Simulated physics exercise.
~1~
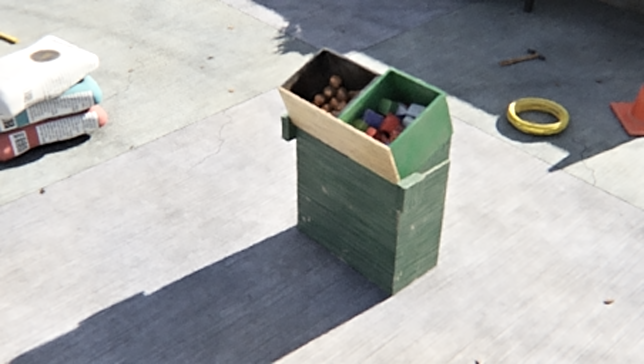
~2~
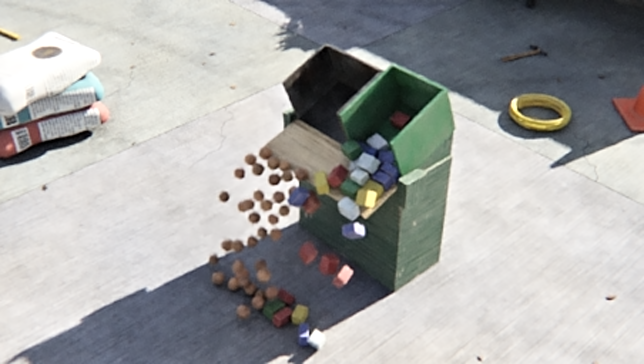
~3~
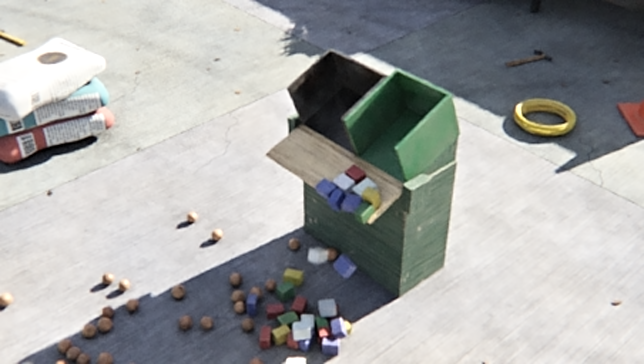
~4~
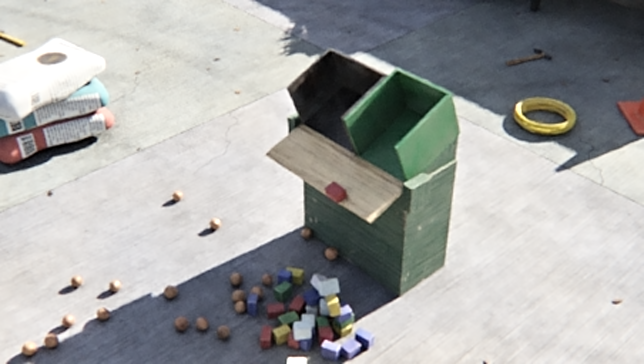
On sunlit paving, a flap drops on two open bins, spilling brown balls and coloured blocks, one red block staying on it.
